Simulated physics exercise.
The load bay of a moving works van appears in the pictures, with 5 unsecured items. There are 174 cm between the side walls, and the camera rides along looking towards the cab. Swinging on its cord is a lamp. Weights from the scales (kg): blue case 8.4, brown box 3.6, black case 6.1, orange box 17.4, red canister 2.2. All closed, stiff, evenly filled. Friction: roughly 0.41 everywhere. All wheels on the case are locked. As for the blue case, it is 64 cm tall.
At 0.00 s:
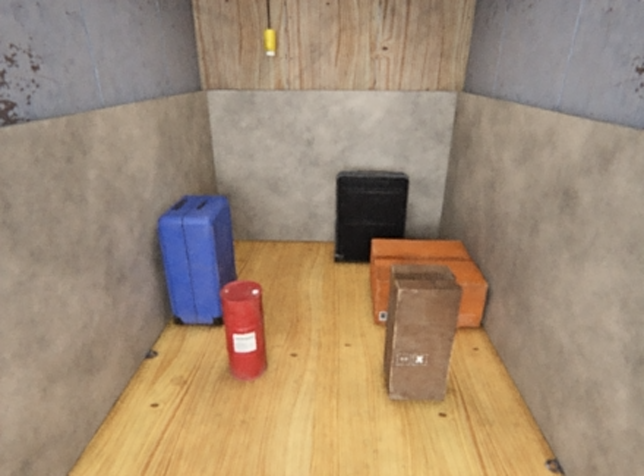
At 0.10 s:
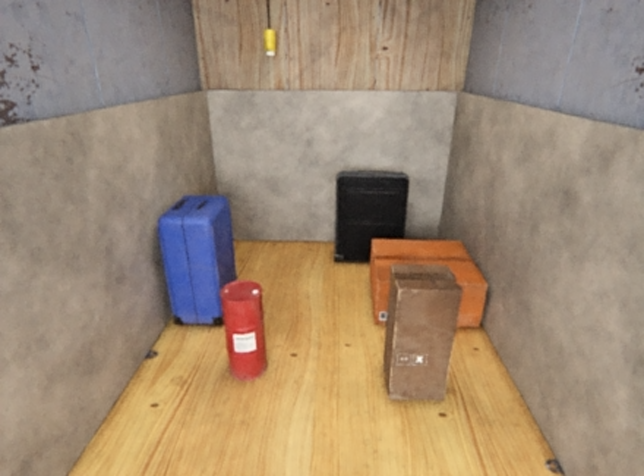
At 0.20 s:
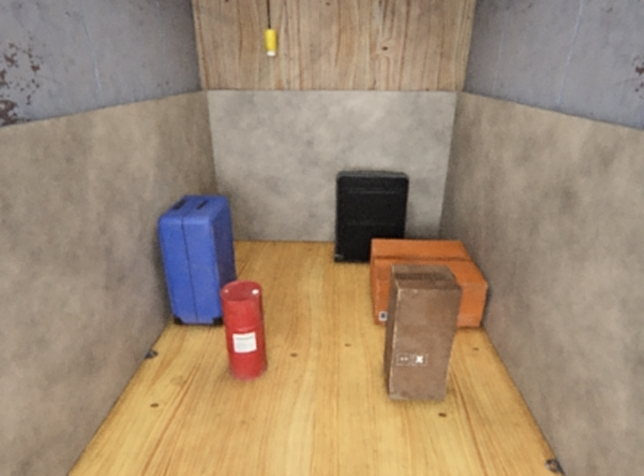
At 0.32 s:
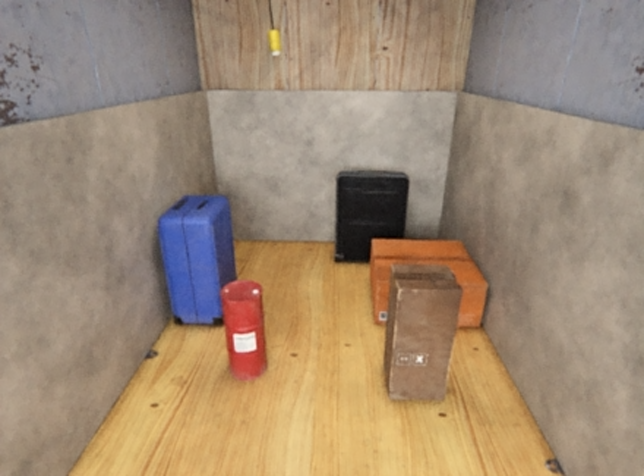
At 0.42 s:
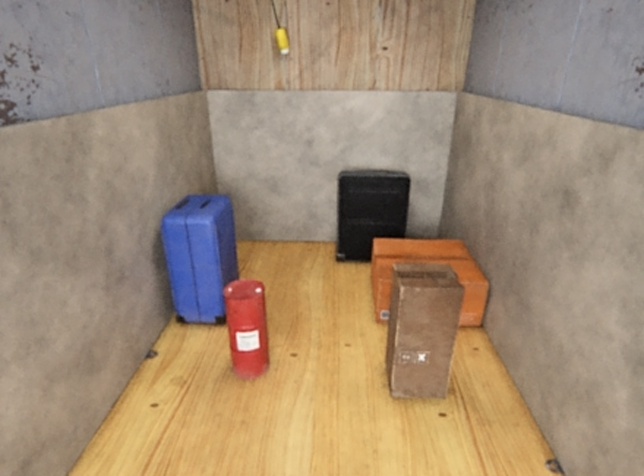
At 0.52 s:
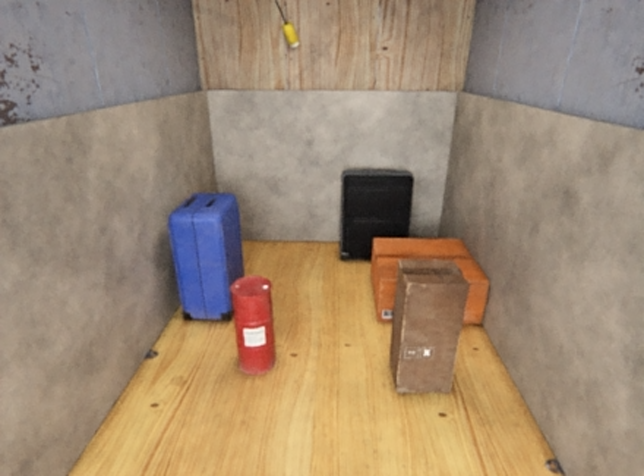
A yellow lamp on a cord swung to the right at the back of a van's load bay, and then the blue case, red canister and other cases shifted slightly forwards and right across the wooden floor.
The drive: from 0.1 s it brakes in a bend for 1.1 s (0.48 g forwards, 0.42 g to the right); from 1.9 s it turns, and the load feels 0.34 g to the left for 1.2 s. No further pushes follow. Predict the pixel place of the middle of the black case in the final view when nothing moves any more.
The middle of the black case lies at about (397, 209).
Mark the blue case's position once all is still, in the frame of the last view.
(330, 215), roughly.
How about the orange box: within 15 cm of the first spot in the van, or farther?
The orange box remains in place.
By 0.72 s, push 0.48 g forwards, 0.42 g right; black case 20 cm from its spot near (387, 211); brown box 20 cm from its spot; blue case 20 cm from its spot.
By 1.12 s, push 0.15 g forwards, 0.13 g right; black case 28 cm from its spot near (397, 209); red canister tilted 57°; brown box 50 cm from its spot.
By 2.32 s, push 0.34 g left; black case 28 cm from its spot near (397, 209); red canister on its side; brown box 49 cm from its spot.
When it is over (3.7 s), lying over in the van, red canister; not toppled but over 15 cm from the start, blue case, brown box and black case; the last one within 15 cm of the start. In the last view, black case near (397, 209).
